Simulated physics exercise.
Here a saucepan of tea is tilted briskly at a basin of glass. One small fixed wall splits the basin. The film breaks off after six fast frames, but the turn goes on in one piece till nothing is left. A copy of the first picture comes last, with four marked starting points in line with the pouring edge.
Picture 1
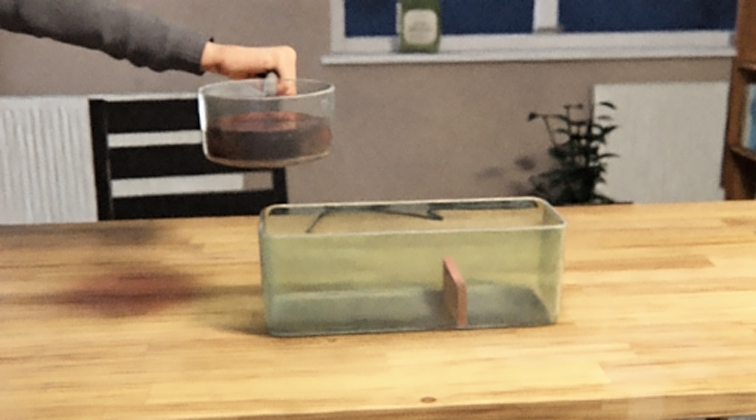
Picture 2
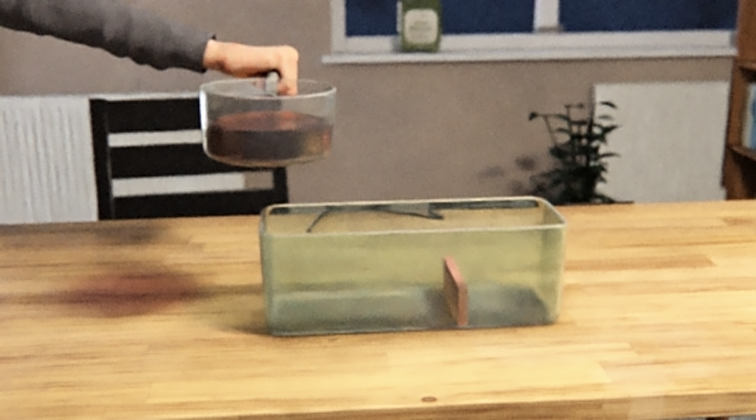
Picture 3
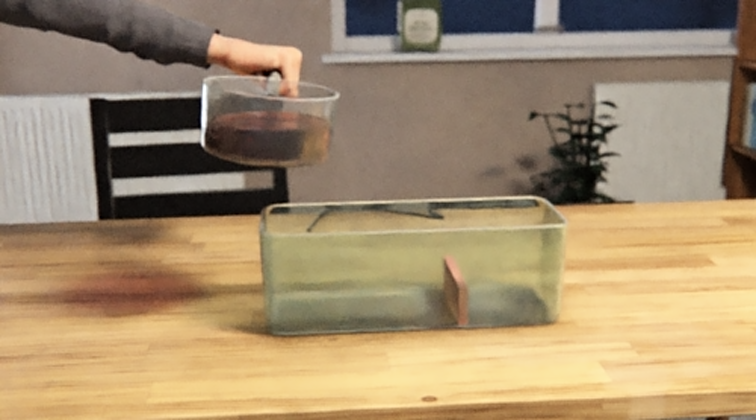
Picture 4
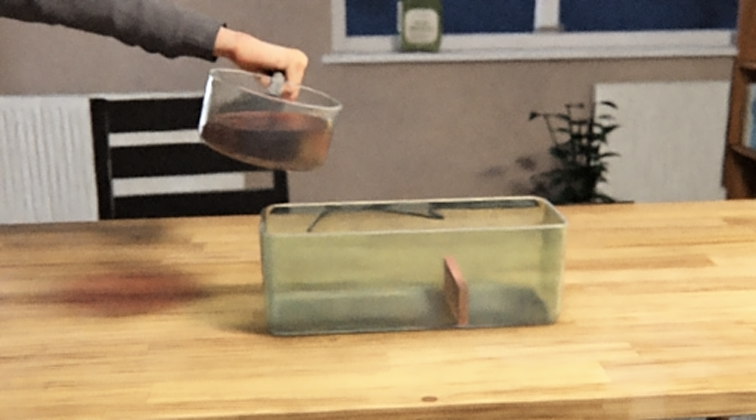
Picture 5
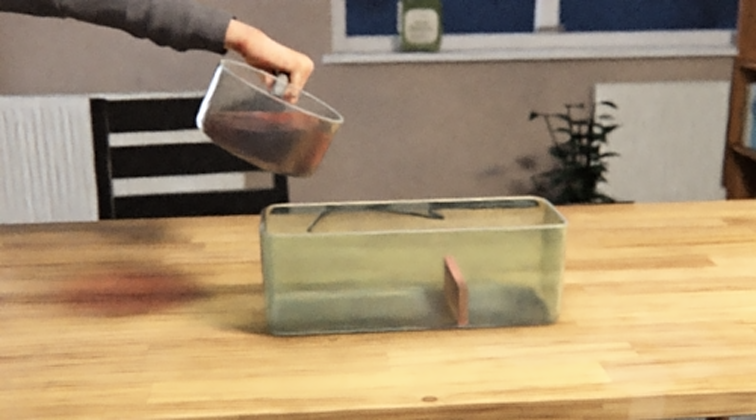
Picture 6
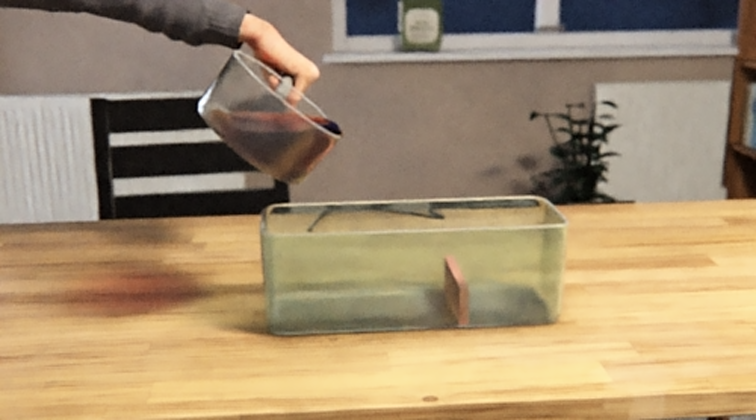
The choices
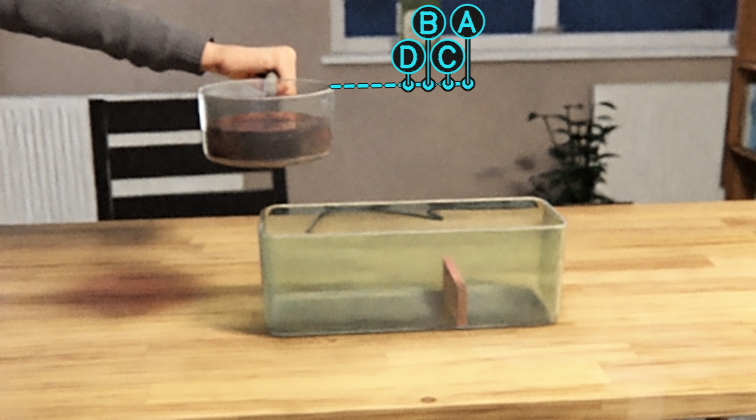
A hand holding a clear saucepan of dark tea upright, then tilting it steadily rightward above a glass basin on a wooden table.
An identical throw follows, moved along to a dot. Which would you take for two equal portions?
The answer is spot B.
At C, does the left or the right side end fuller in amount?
The right one.
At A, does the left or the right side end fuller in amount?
The right one.
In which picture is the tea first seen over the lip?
Picture 6.
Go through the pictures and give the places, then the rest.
In the first frame, upright, lip at (331, 86); basin from (266, 334) to (558, 322); top of the wall at (454, 271); nothing has left yet.
In the second frame, upright, lip at (333, 88); nothing has left yet.
In the third frame, tipped about 7°, lip at (336, 93); nothing has left yet.
In the fourth frame, tipped about 16°, lip at (339, 104); nothing has left yet.
In the fifth frame, tipped about 27°, lip at (341, 118); nothing has left yet.
In the sixth frame, tipped about 40°, lip at (340, 133); tea is over the lip, down to (340, 133).
On the marked copy, A at (467, 83); B at (428, 84); C at (447, 84); D at (408, 84).
For spot A, about 5 % ends left of the wall and 94 % right of it.
For spot B, about 50 % ends left of the wall and 49 % right of it.
For spot C, about 29 % ends left of the wall and 71 % right of it.
For spot D, about 74 % ends left of the wall and 25 % right of it.
